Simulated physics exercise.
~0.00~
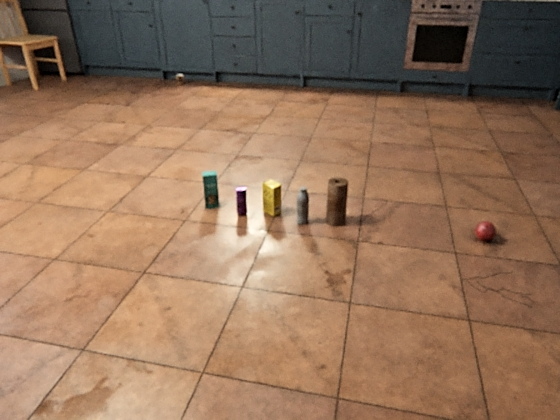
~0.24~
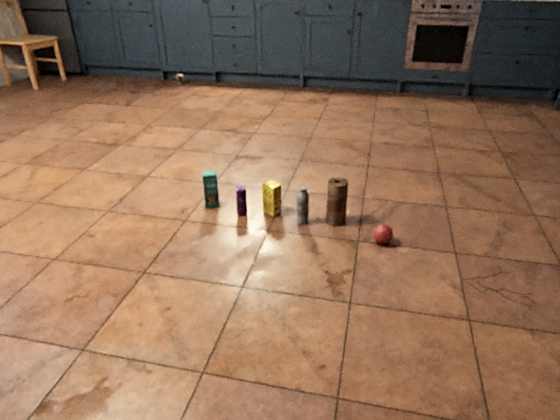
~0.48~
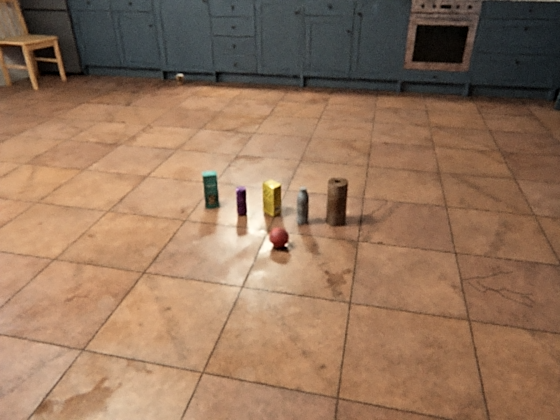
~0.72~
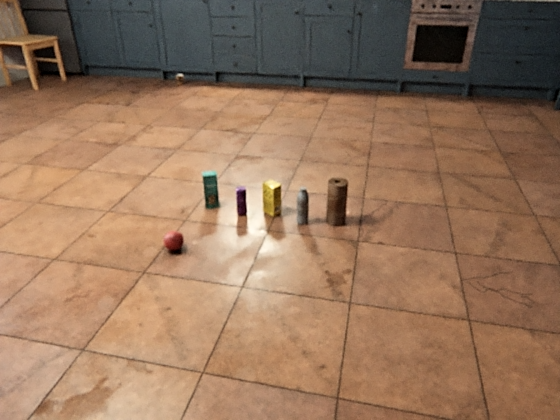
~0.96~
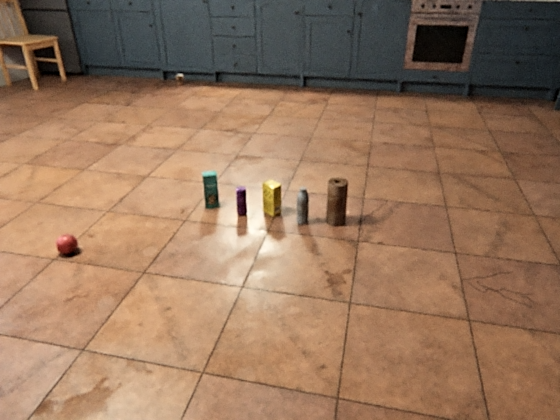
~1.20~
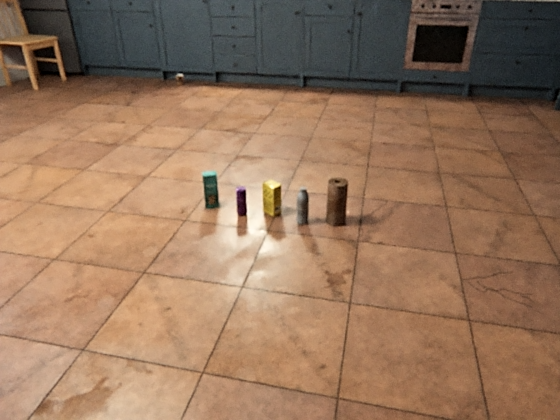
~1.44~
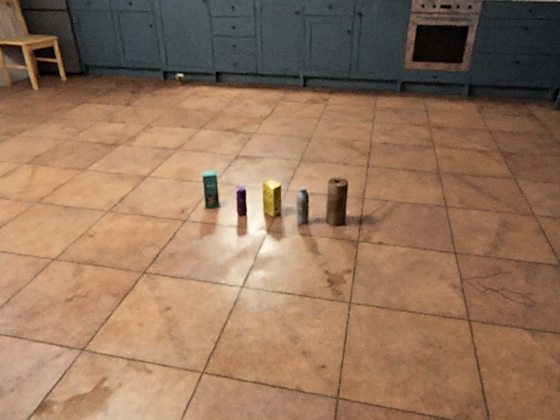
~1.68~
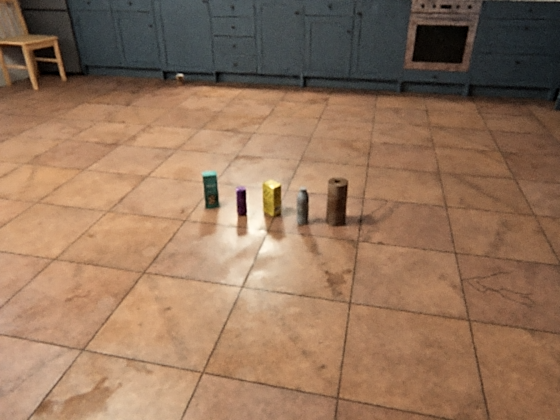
A brown roll stood on a tiled kitchen floor in a row with a grey bottle, yellow carton, purple can and turquoise carton as a red ball rolled leftward in front of them and out of view, leaving all five standing.
